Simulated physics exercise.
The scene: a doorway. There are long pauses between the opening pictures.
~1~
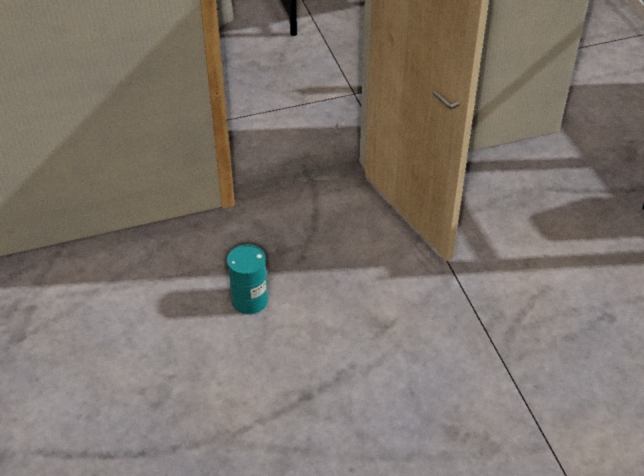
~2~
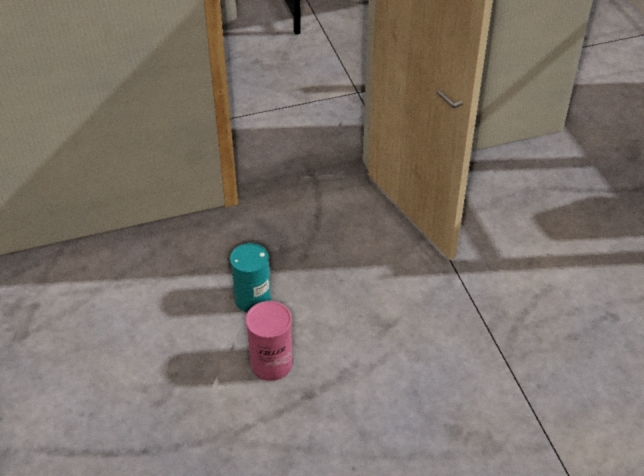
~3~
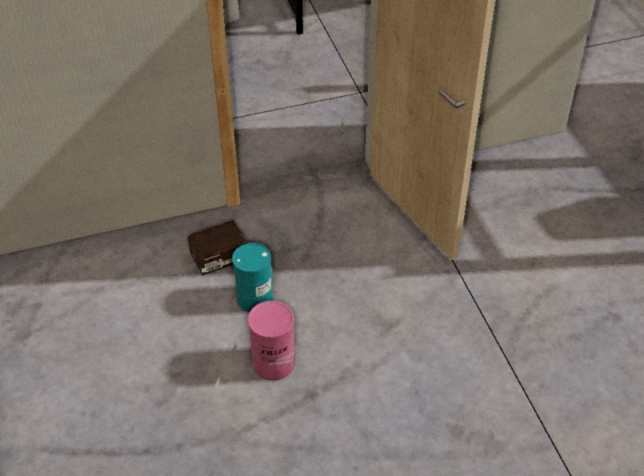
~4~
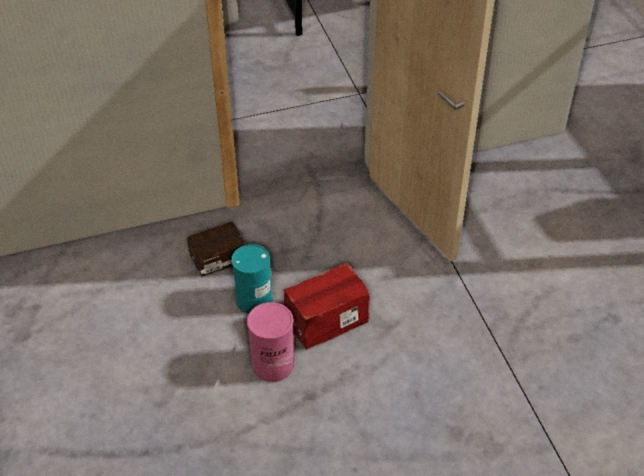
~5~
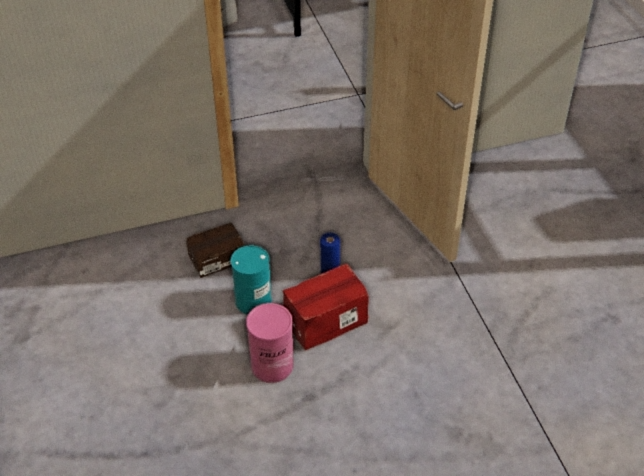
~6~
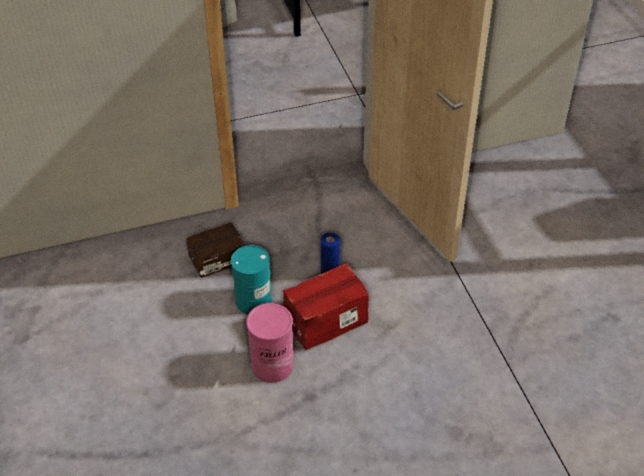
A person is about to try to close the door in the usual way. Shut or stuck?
As it turns out, it reaches the frame.
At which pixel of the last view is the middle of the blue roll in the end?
Near (261, 235).
Then, 1.10 s later than the last frame, door at 76°.
Then, 1.80 s later than the last frame, door at 50°; blue roll moved about its own width near (307, 251).
Then, 2.10 s later than the last frame, door at 39°; blue roll moved well along near (282, 243).
Then, 2.60 s later than the last frame, door at 21°; blue roll moved well along near (261, 235).
When it is over, door at 0°; moved from the start, blue roll; the other 4 as before. End places, in pixels of the last picture, blue roll near (261, 235).
